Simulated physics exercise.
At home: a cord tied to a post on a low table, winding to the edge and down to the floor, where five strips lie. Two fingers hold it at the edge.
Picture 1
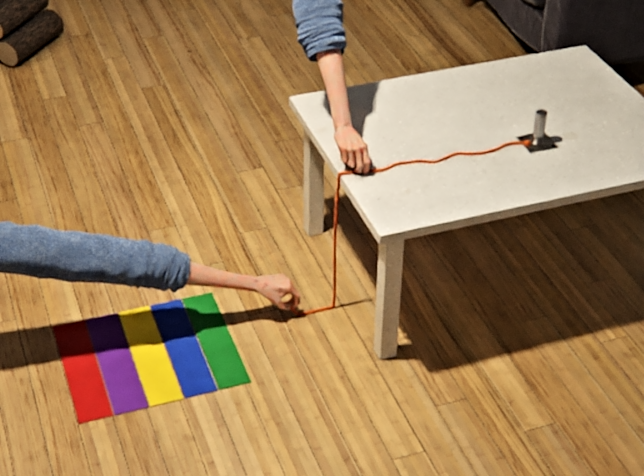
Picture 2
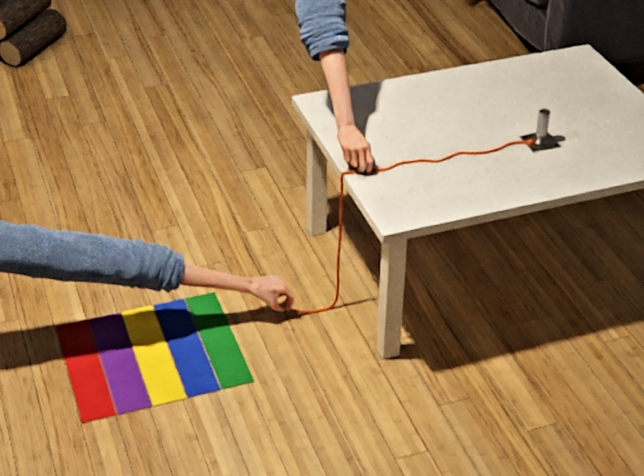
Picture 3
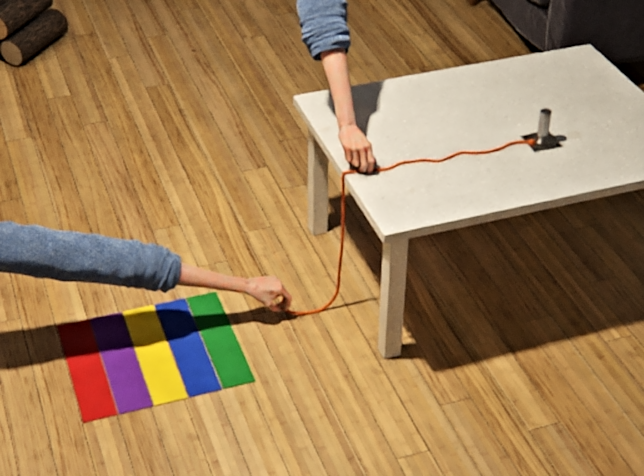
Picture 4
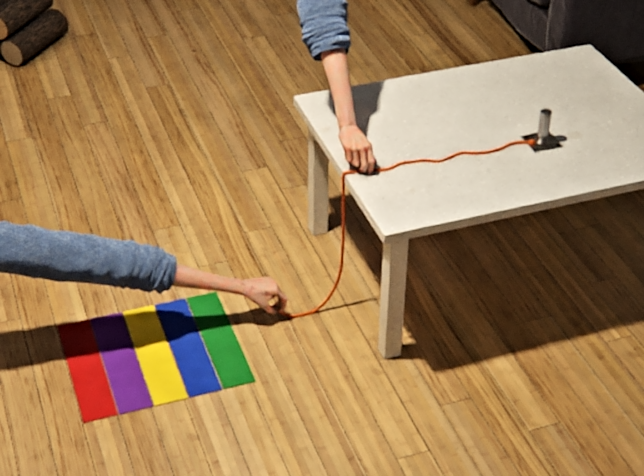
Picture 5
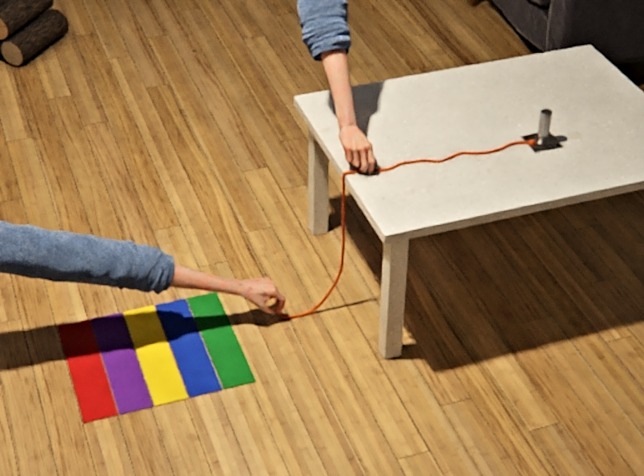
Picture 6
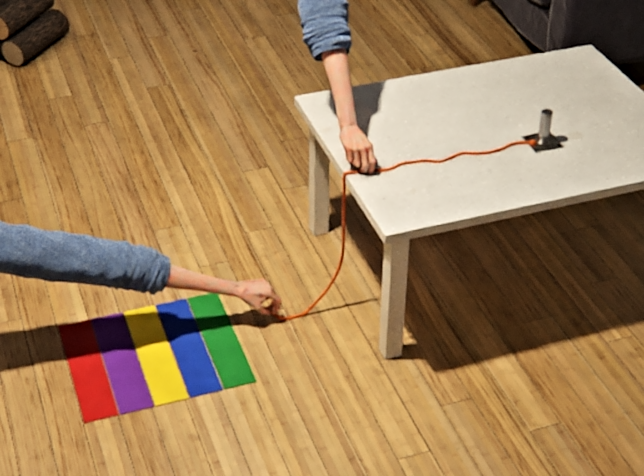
The clip shows an orange cord running from a post across a white table and down toward five coloured strips on the floor; one hand holds it at the edge while another draws its lower end slightly left.
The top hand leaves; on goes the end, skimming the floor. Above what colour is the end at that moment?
Over blue.
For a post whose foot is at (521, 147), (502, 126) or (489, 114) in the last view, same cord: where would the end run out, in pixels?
In that order: (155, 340), (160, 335) and (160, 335).
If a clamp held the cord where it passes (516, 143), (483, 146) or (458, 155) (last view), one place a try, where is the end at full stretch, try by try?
About (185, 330), (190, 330) and (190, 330).
A little later, end near (253, 316); short of the strips.
Next, end near (210, 326); over green.
When it is tight, end near (186, 331); over blue. The end stops over the blue strip.
